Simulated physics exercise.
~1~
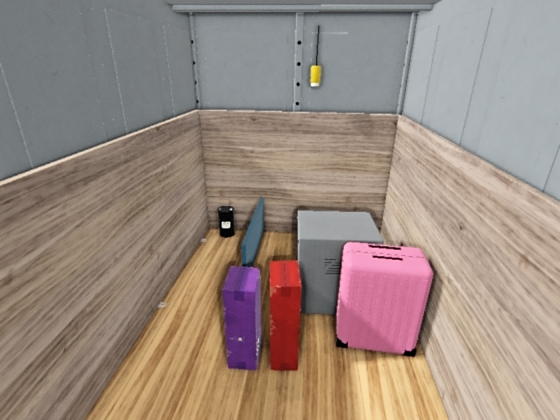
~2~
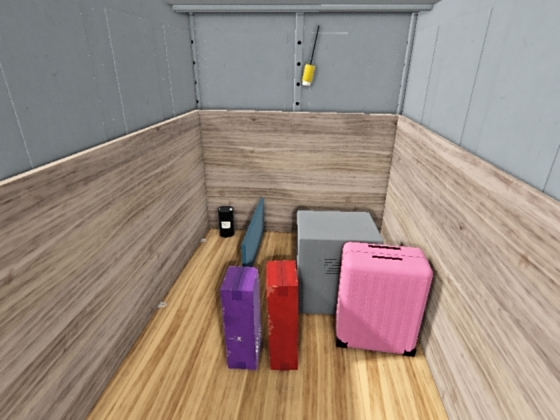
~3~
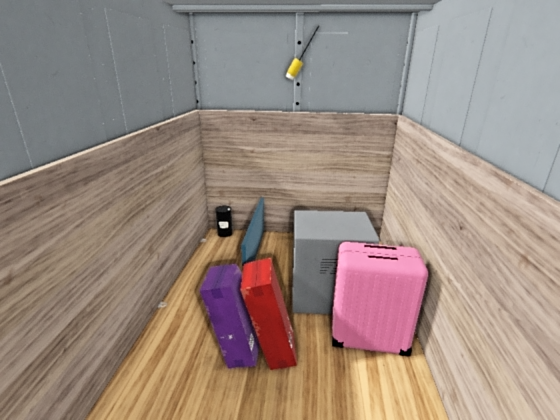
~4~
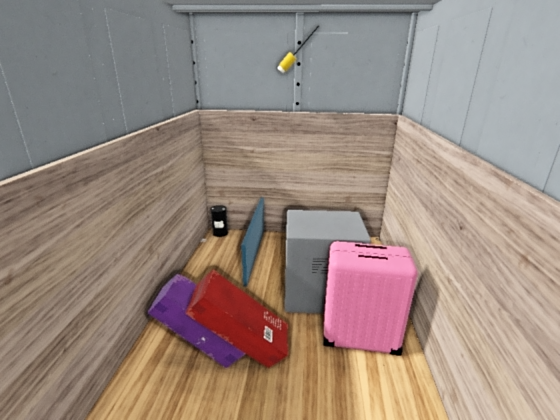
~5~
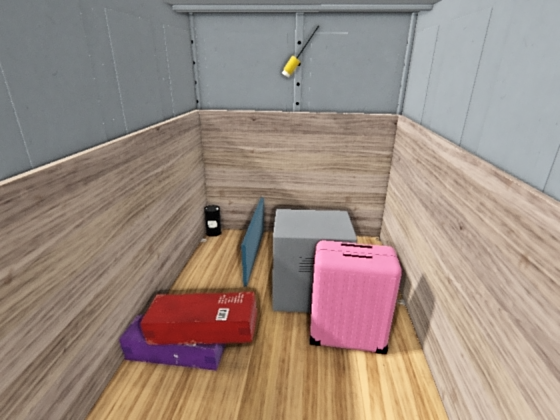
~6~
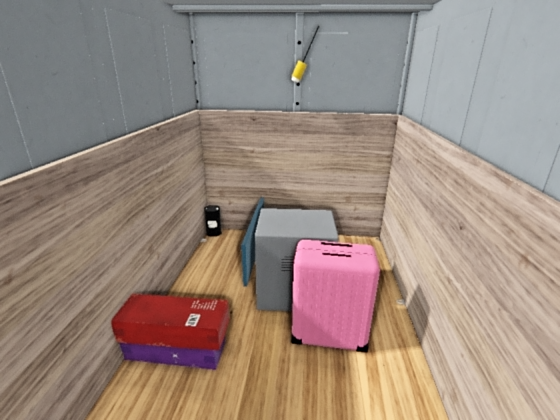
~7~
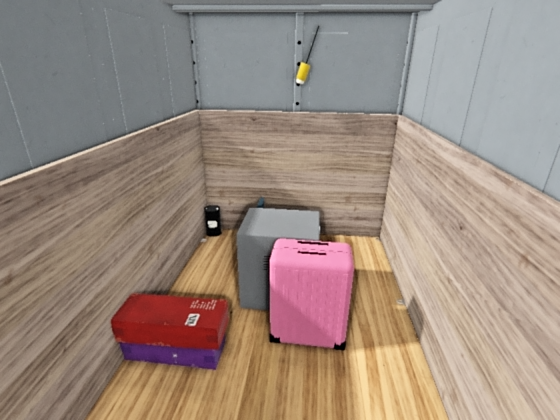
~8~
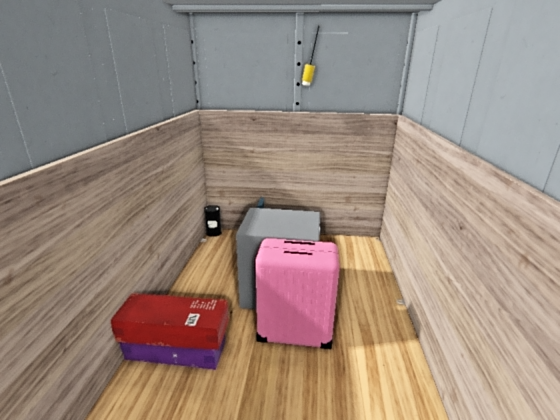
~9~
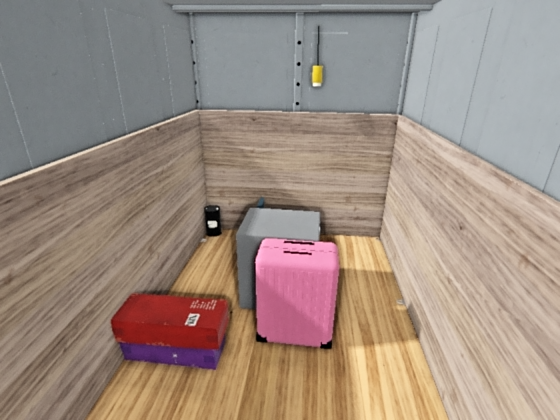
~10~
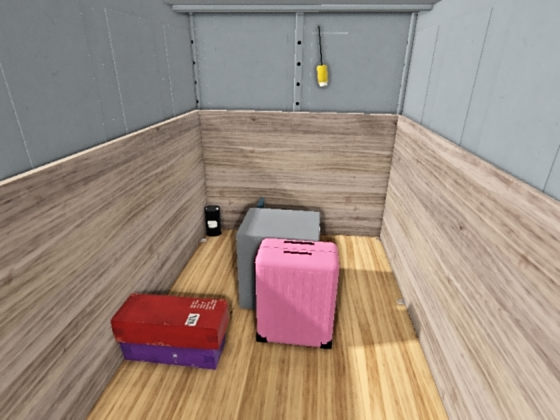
The purple and red boxes tipped over to the left in the back of the van and ended up flat, red on top of purple, while the pink suitcase and grey box slid left, still upright, then stopped, with the black canister barely shifting.
